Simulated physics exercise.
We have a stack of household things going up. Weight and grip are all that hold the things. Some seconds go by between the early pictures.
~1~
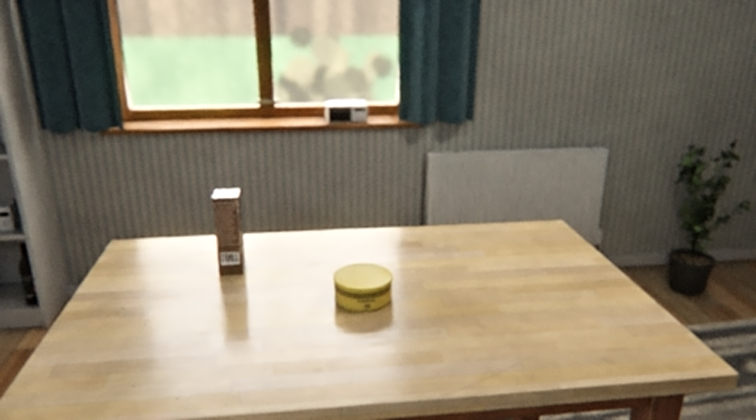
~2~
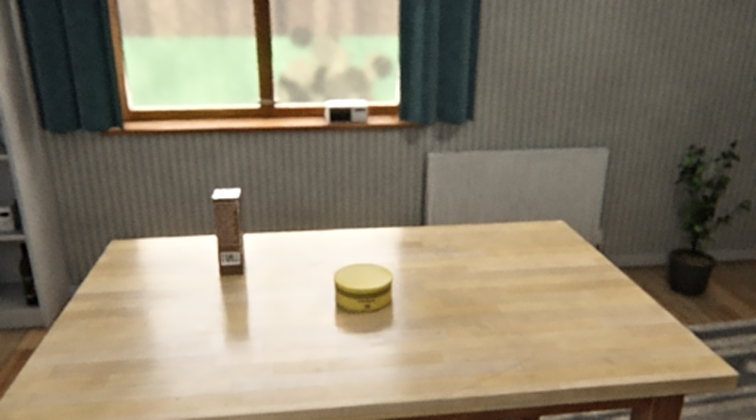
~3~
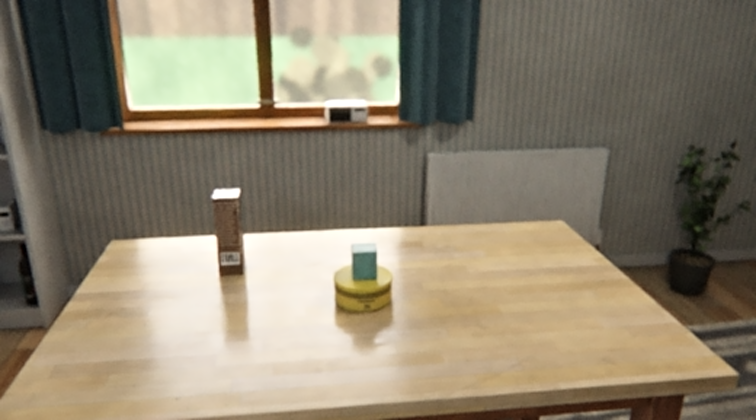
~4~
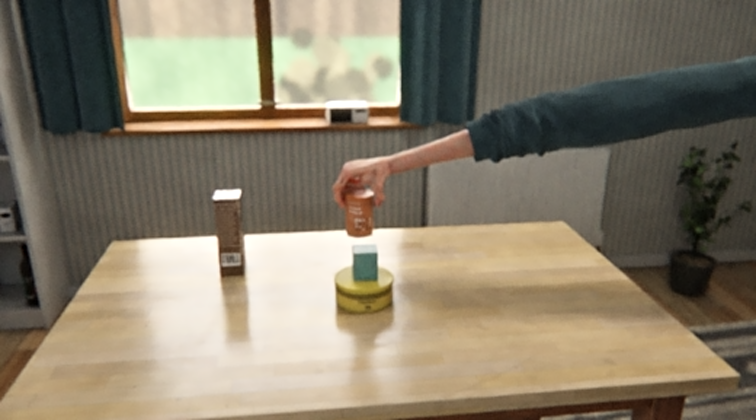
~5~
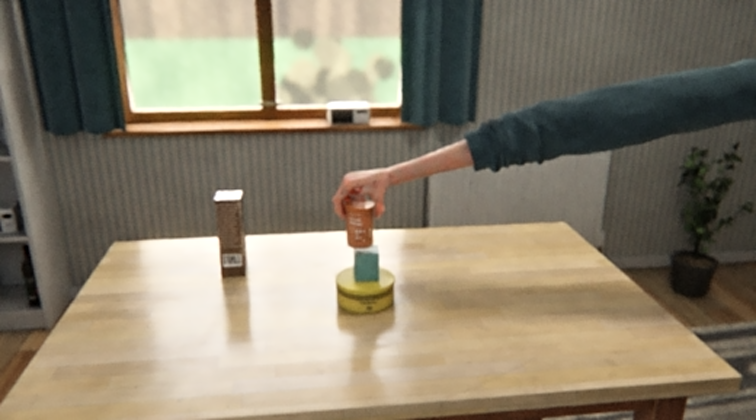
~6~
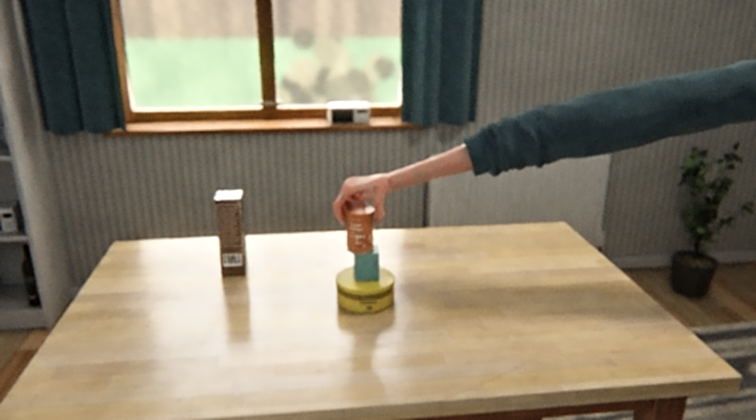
In this clip, a turquoise block appears on a yellow tub beside a brown carton on a wooden table; then a hand reaches in from the right and lowers an orange tin a short way onto the block.
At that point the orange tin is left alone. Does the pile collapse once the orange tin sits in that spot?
No, it stays up.
Then, 1.00 s past the last view, nothing moves.
Then, 2.10 s past the last view, orange tin resting near (360, 230).
Finally, all 4 still in place. Final places as the last picture's camera would see them, orange tin near (360, 230). The pile keeps its balance.
